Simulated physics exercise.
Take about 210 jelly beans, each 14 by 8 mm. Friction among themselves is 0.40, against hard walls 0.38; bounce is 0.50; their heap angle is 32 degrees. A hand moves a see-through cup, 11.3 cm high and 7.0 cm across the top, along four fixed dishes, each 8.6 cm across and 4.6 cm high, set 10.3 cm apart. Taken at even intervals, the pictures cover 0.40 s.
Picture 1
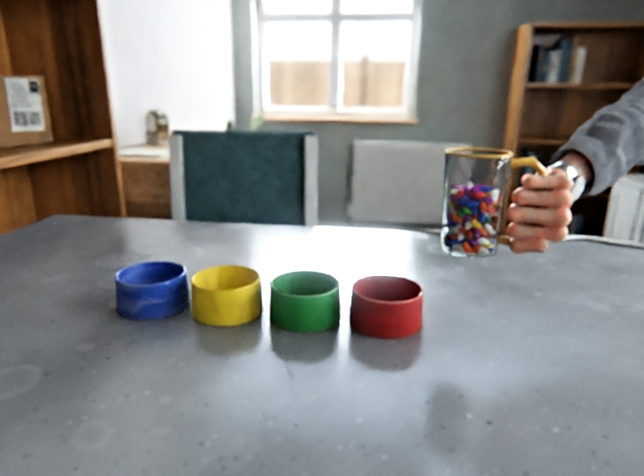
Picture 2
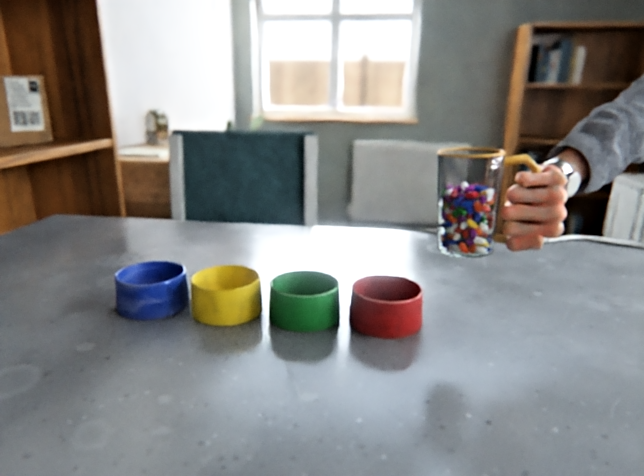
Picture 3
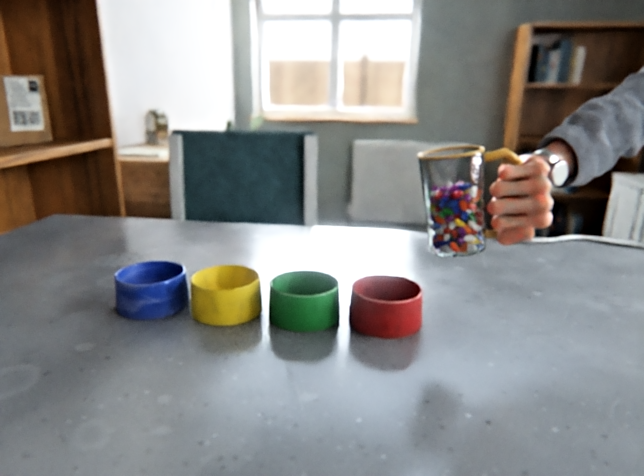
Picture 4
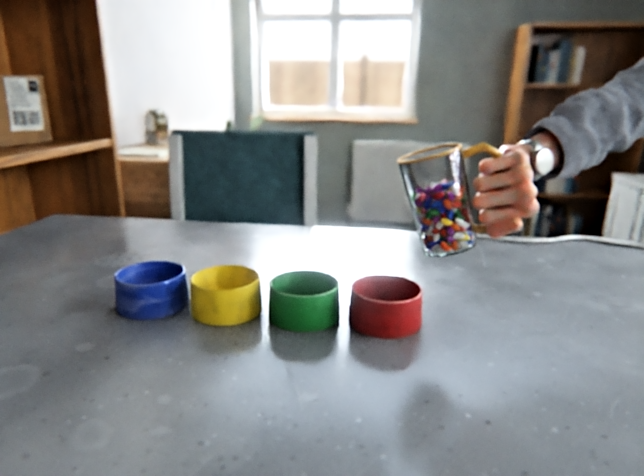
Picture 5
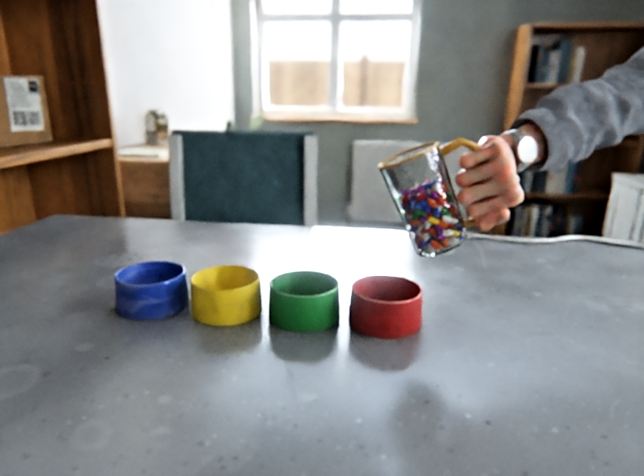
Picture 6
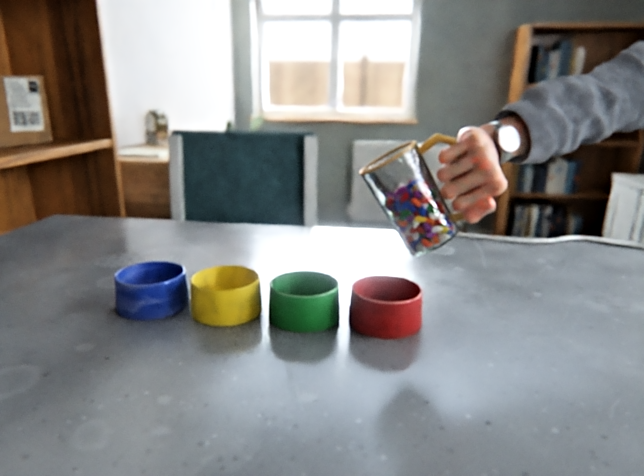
On a grey table in a room with a window and bookshelves, blue, yellow, green and red dishes sit in a row while a hand at right holds a clear cup of colourful pieces upright. The hand moves the cup a short way left, tilting it steadily leftward until it leans noticeably near the red dish.
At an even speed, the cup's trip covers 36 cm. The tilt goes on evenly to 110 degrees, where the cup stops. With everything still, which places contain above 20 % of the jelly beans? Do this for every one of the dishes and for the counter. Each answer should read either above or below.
Red dish - below, blue dish - above, green dish - below, yellow dish - below, counter - above.
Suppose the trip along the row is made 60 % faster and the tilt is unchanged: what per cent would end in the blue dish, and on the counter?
Shares: Blue 50, counter 50.
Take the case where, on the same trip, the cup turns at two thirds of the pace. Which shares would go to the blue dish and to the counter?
In that case the blue dish gets 50 while the counter gets 50.
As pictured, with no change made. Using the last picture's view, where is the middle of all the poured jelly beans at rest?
(143, 295) or so.
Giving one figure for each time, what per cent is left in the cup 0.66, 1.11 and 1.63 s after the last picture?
Going in order, it reads 100, then 65, and finally 15 per cent.
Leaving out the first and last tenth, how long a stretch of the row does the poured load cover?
About 17 cm.
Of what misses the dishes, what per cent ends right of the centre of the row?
About 0 percent.
Then, 0.66 s after the last picture, tilt 93 degrees; cup holds 100 %.
Then, 1.11 s after the last picture, tilt 110 degrees; cup holds 65 %, blue 20 %, yellow 5 %.
Then, 1.63 s after the last picture, tilt 110 degrees; cup holds 15 %, blue 55 %, yellow 5 %.
In the end, red 0 %, blue 65 %, green 0 %, yellow 5 %, counter 30 %.
